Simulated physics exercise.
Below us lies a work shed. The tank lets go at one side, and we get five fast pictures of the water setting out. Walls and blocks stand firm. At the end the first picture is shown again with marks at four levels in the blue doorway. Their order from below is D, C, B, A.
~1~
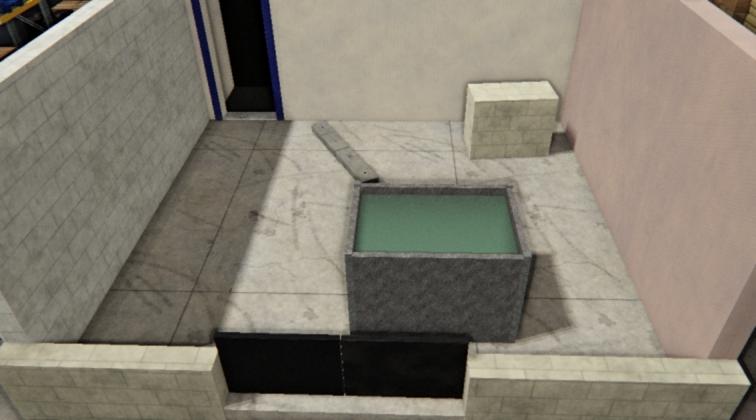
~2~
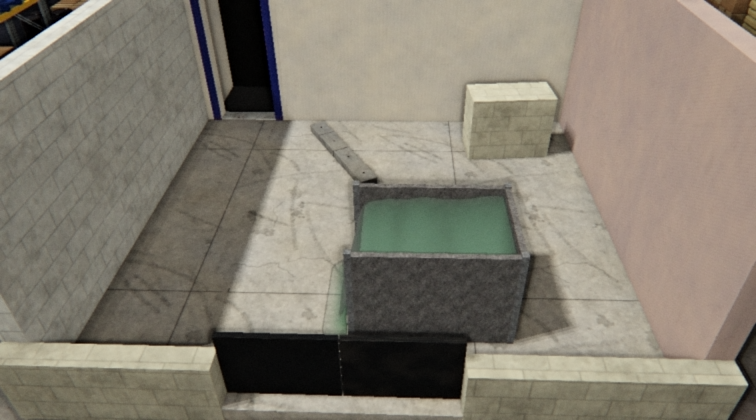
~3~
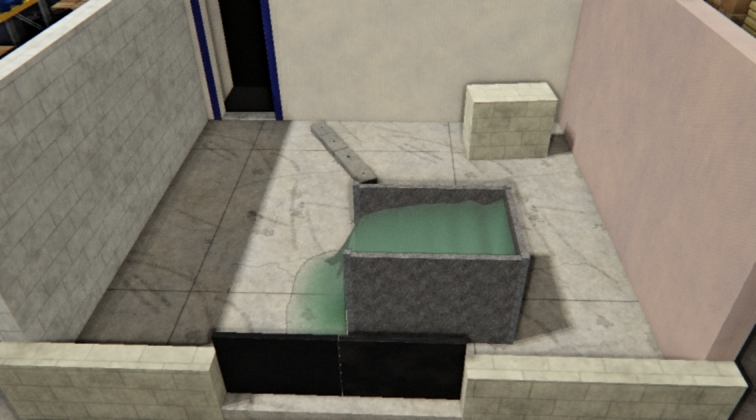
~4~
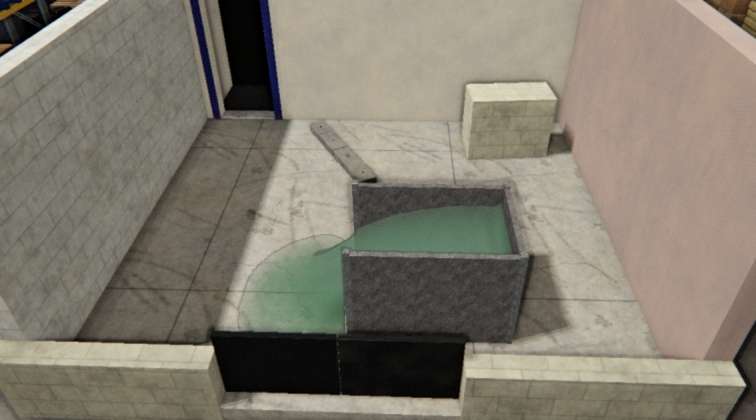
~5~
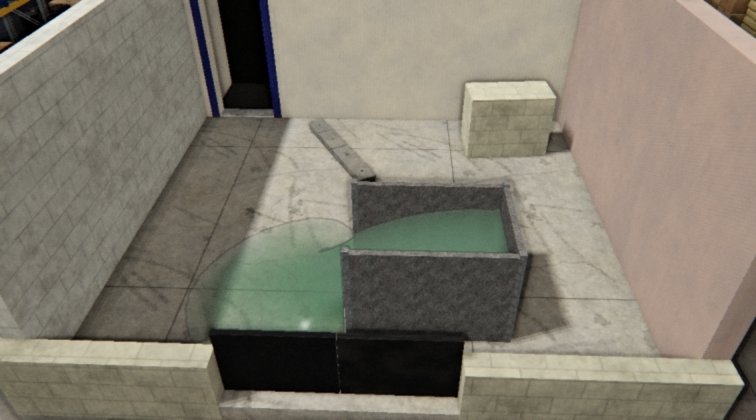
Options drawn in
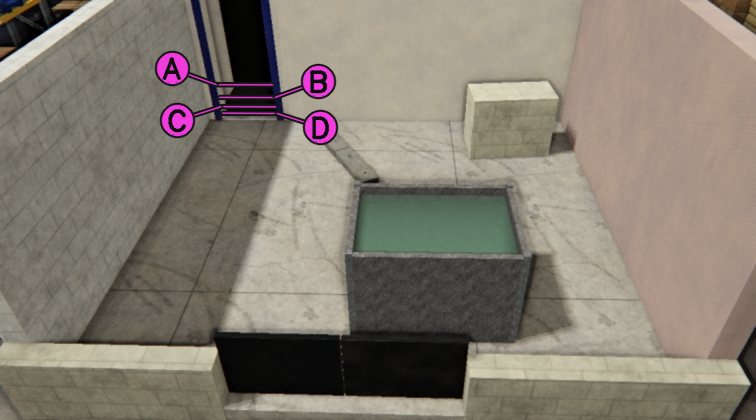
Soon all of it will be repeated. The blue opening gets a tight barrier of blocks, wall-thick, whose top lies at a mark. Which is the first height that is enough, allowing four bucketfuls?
Take C.
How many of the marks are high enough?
Three of the four.
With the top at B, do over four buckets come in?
No.
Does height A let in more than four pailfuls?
No, not at all.
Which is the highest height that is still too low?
The answer is D.
On the marked copy, A at (244, 84); B at (246, 97); C at (248, 106); D at (249, 113); from the bottom up D, C, B, A.
For height A, nothing gets over.
For height B, nothing gets over.
For height C, a bucket or two gets in.
For height D, about 11 bucketfuls get in.
